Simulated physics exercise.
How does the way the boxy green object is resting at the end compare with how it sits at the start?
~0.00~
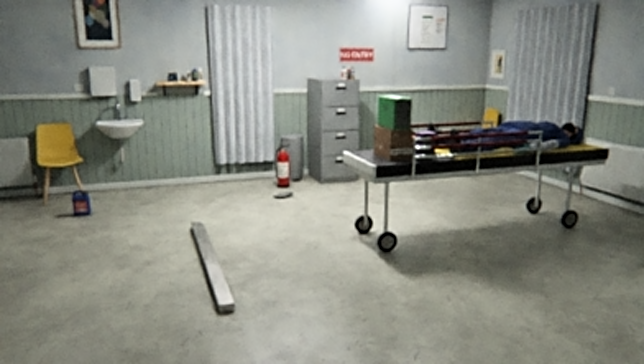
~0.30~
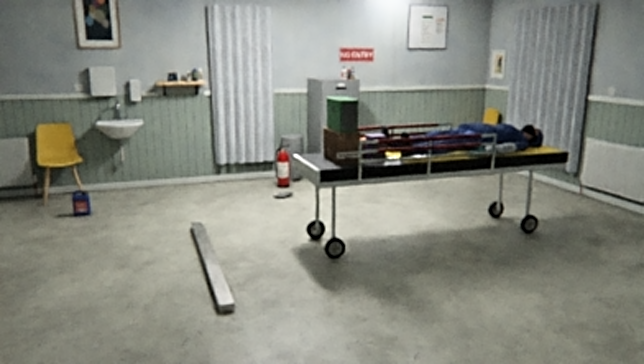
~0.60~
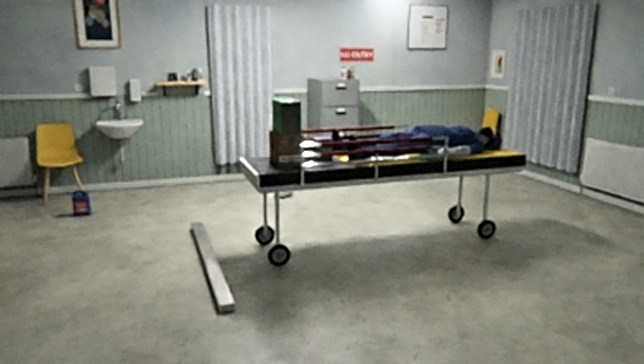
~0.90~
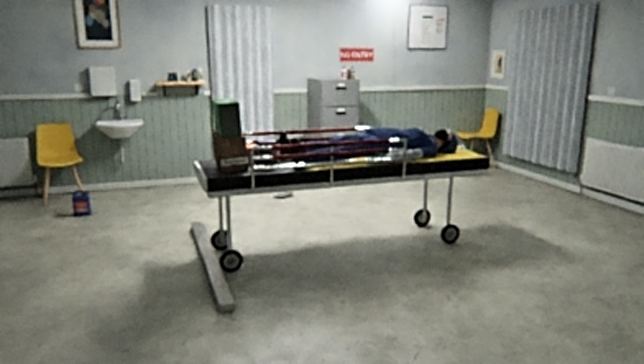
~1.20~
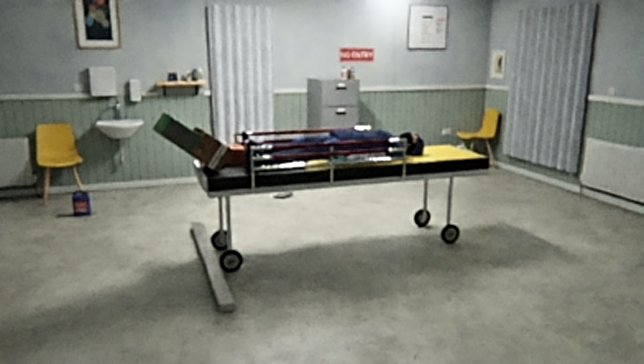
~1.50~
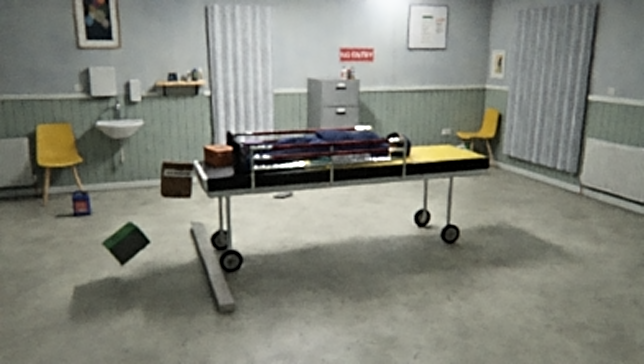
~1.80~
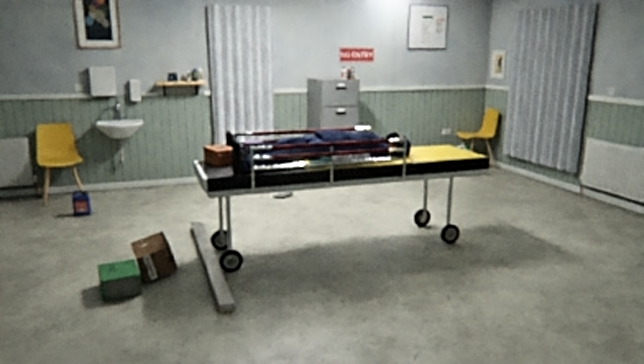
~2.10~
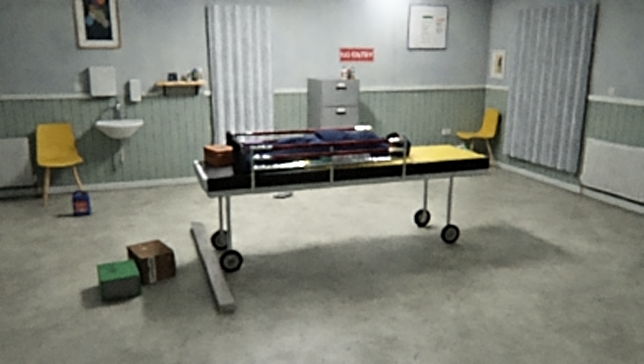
At the start it stands upright on the left end of the stretcher, but at the end it lies on its side on the floor.
